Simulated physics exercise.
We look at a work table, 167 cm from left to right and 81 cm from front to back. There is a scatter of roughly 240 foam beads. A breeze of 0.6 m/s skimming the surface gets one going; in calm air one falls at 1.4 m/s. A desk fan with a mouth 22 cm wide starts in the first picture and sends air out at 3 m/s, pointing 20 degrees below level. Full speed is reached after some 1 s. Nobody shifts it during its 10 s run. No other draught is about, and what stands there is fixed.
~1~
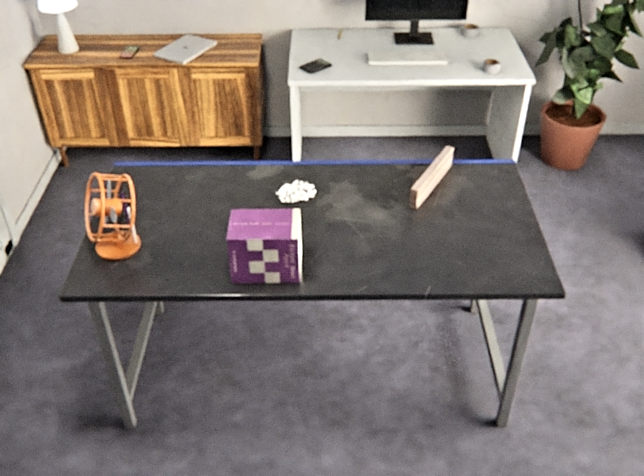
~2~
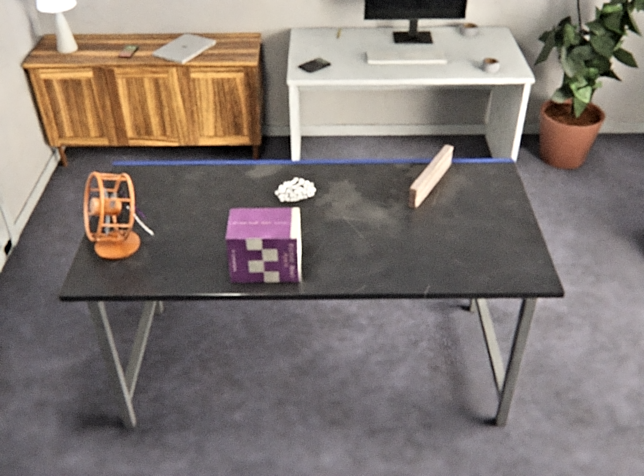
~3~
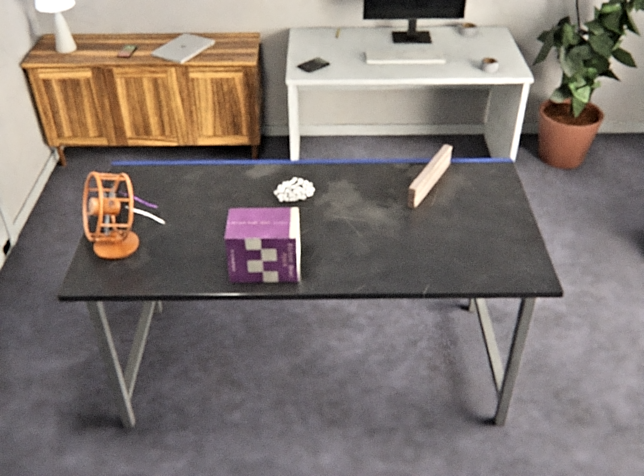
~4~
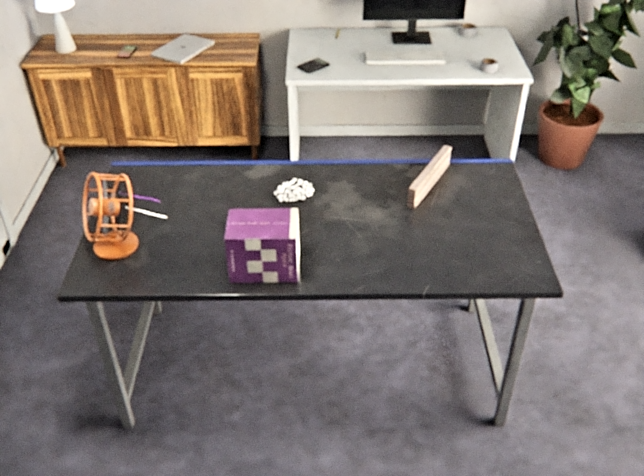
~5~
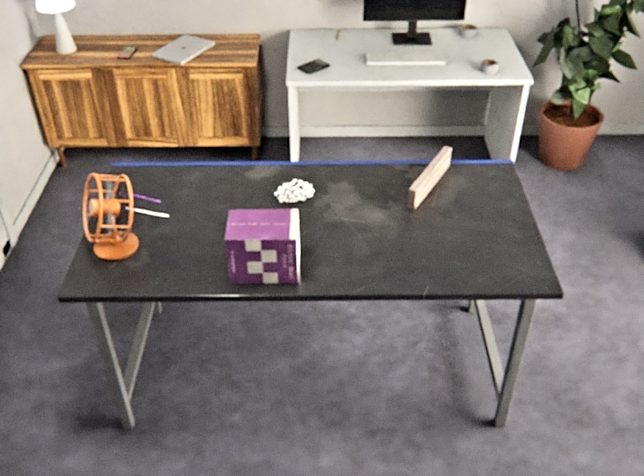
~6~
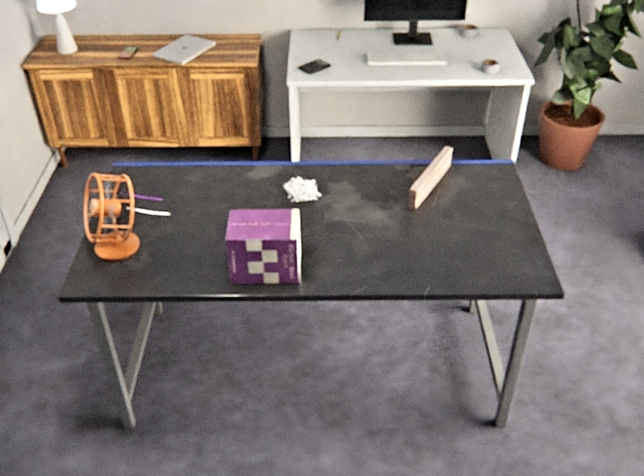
On a dark work table holding a purple book and a board, an orange desk fan started up, its streamers lifting and fluttering, and later the small pile of white foam beads shifted slightly to the right.
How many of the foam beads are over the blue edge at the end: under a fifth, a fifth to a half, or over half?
By then more than half are over the blue edge.
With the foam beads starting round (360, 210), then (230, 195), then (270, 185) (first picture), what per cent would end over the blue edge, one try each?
In turn about 30 %, 100 %, 100 %.
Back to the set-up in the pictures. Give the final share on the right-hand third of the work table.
Near 0 %.
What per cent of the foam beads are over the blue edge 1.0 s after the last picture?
About 100 %.
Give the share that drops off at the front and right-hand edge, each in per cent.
About 0 % front, 0 % right-hand.
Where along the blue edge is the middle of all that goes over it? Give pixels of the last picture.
Near (371, 161).
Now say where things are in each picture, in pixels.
In the first frame, the middle of the foam beads is near (298, 192), none has stirred yet and the mouth of the desk fan is at (109, 208).
In the second frame, the middle of the foam beads is near (296, 192), none has stirred yet and the blue edge is centred on (313, 160).
In the third frame, the middle of the foam beads is near (295, 191), none has stirred yet, the top of a book is at (262, 223) and the top of a board is at (431, 166).
In the fourth frame, the middle of the foam beads is near (295, 192) and none has stirred yet.
In the fifth frame, the middle of the foam beads is near (295, 193) and none has stirred yet.
In the sixth frame, the middle of the foam beads is near (301, 190), the farthest in sight from the desk fan is at (313, 182) and about 65 % have left their places.
Then, 1.0 s after the last picture, 0 % are on the move or not yet settled, 100 % are over the blue edge.
Then, 2.2 s after the last picture, 0 % are on the move or not yet settled, 100 % are over the blue edge.
Then, 4.6 s after the last picture, 0 % are on the move or not yet settled, 100 % are over the blue edge.
Then, 9.1 s after the last picture, at the end, 100 % are over the blue edge.
